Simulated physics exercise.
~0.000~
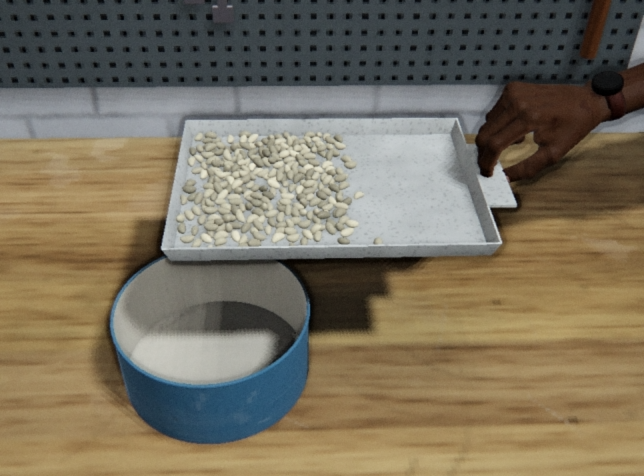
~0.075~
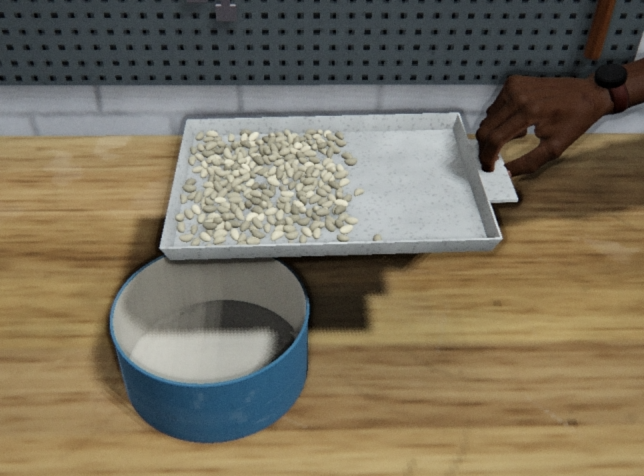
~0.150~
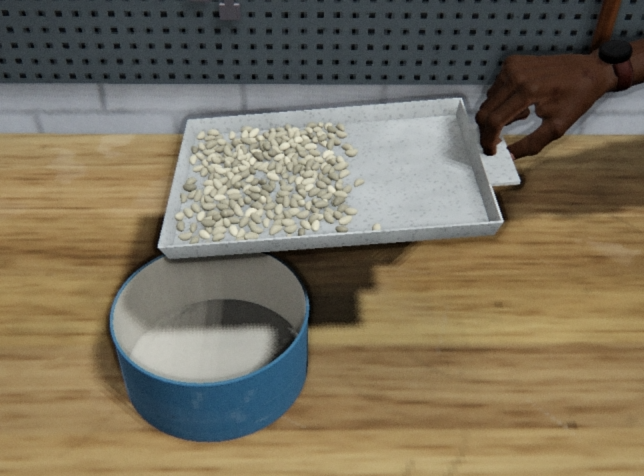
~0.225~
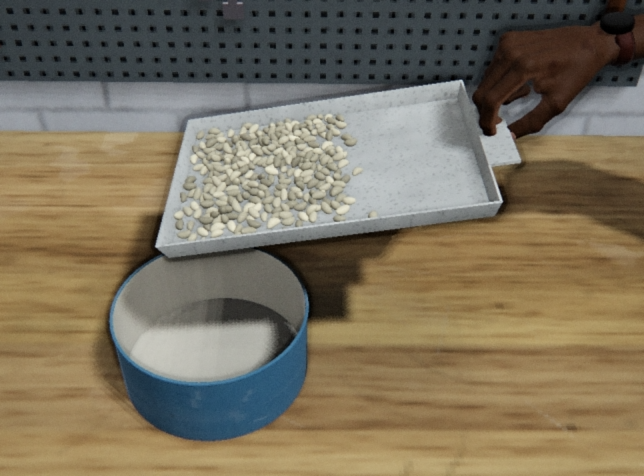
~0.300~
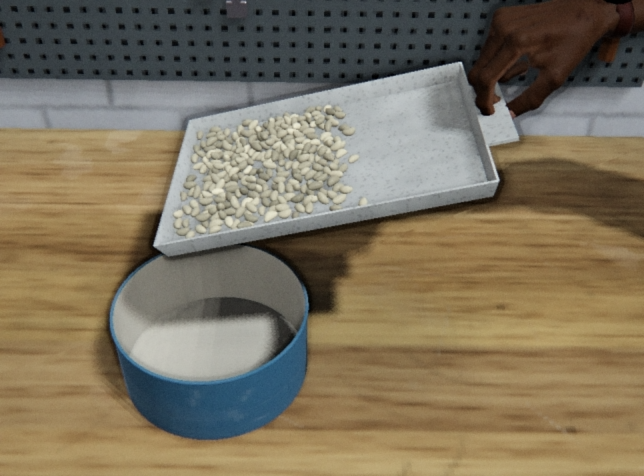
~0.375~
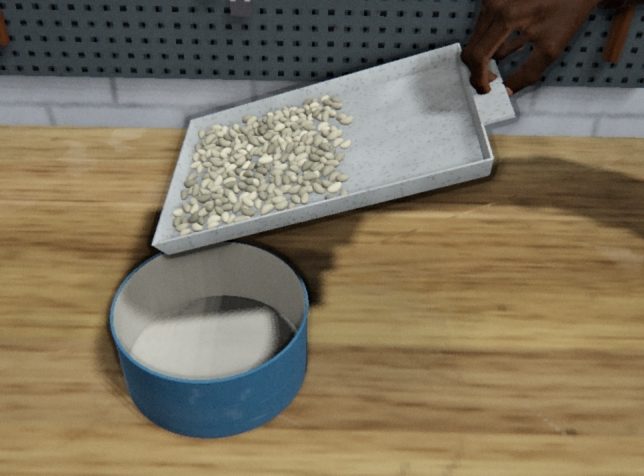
A hand raises the right end of a tray of white beans above a blue pot.
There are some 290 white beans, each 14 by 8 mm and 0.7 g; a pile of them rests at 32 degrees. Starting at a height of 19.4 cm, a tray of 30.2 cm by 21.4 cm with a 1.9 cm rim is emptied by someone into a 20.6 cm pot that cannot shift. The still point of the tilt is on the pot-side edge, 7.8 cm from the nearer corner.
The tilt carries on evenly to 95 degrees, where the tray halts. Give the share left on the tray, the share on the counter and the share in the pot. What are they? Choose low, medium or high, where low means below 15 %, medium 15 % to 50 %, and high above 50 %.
Shares - tray: Low, counter: High, pot: Medium.
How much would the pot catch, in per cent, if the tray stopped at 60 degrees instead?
It would be near 15 per cent.
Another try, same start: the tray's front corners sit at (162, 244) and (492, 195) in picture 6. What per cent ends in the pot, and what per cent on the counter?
That works out as pot 60 and counter 40.
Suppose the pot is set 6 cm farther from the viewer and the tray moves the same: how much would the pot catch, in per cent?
Near 55 per cent in that case.
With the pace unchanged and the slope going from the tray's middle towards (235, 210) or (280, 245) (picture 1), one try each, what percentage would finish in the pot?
That would be close to 80 per cent, then close to 100 per cent.
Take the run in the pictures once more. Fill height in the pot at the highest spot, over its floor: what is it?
Roughly 1.5 centimetres.
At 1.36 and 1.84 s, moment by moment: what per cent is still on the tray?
50 then 0.
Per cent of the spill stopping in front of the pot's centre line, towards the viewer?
About 0 per cent.
Then, at 0.97 s, tilt 55 degrees; the tray holds 100 %, the pot 0 %.
After 1.36 s, tilt 79 degrees; the tray holds 50 %, the pot 10 %.
Then, at 1.84 s, tilt 95 degrees; the tray holds 0 %, the pot 35 %.
By 2.8 s all is still; tray 0 %, counter 65 %, pot 35 %.
